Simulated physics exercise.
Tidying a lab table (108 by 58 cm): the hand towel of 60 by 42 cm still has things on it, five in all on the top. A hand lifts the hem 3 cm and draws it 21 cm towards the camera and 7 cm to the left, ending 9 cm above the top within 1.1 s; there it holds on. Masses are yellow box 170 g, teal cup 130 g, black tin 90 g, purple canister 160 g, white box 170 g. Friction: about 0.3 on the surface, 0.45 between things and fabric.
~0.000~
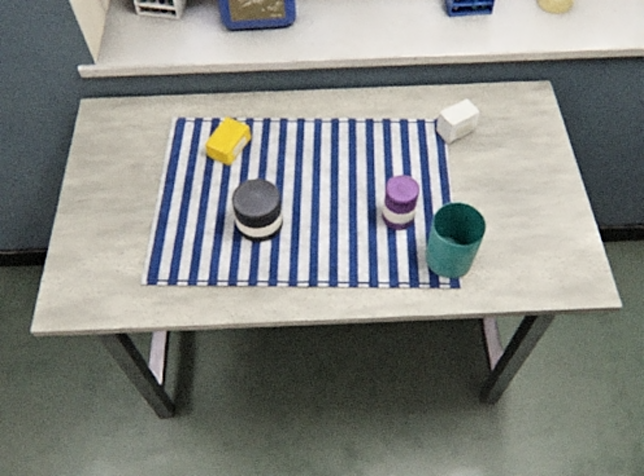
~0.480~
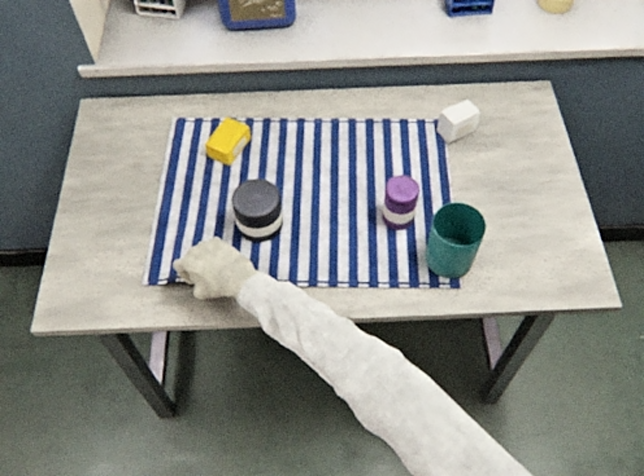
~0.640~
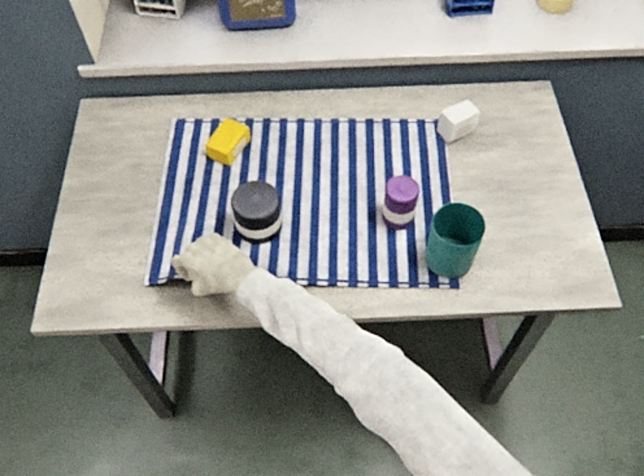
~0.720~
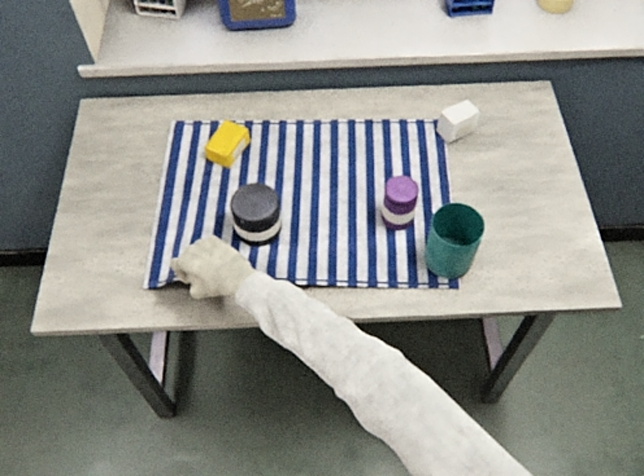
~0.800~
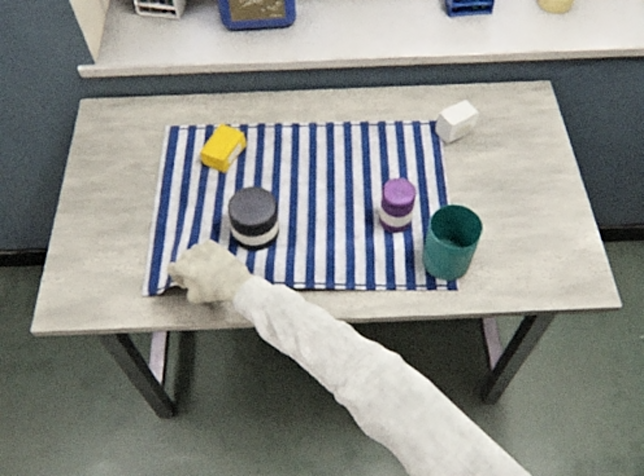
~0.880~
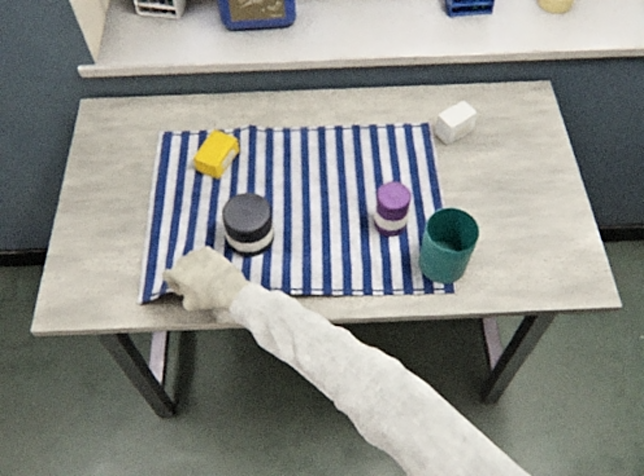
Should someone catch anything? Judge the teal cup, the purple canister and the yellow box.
Result: Teal cup remains up there, purple canister stays on, yellow box keeps to the top.
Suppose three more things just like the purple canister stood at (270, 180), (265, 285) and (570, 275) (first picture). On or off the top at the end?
In that order: Stays on, goes over, stays up.
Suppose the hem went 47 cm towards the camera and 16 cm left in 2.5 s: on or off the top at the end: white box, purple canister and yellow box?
Then: White box stays on, purple canister goes over, yellow box drops off.
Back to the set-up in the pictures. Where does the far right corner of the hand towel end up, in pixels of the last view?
Around (343, 153).
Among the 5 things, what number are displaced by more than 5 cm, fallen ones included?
That makes 4.
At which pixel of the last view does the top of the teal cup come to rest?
At about (400, 266).
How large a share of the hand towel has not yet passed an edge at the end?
Some 75 per cent of it.
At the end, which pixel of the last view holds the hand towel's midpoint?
Near (229, 274).
After 1.1 s, 100 % of the hand towel is still over the top; yellow box 10 cm off its start, purple canister 6 cm off its start, teal cup 4 cm off its start.
After 1.3 s, 90 % of the hand towel is still over the top; yellow box 18 cm off its start, purple canister 12 cm off its start, teal cup 9 cm off its start.
After 1.5 s, 80 % of the hand towel is still over the top; yellow box 25 cm off its start at (152, 219), purple canister 16 cm off its start at (338, 235), teal cup 12 cm off its start at (406, 260).
After 1.7 s, 75 % of the hand towel is still over the top; yellow box 27 cm off its start, purple canister 18 cm off its start, teal cup 14 cm off its start.
After 3.3 s, 75 % of the hand towel is still over the top; yellow box 27 cm off its start at (143, 228), purple canister 18 cm off its start at (331, 242), teal cup 14 cm off its start at (400, 266), black tin 23 cm off its start at (189, 294).
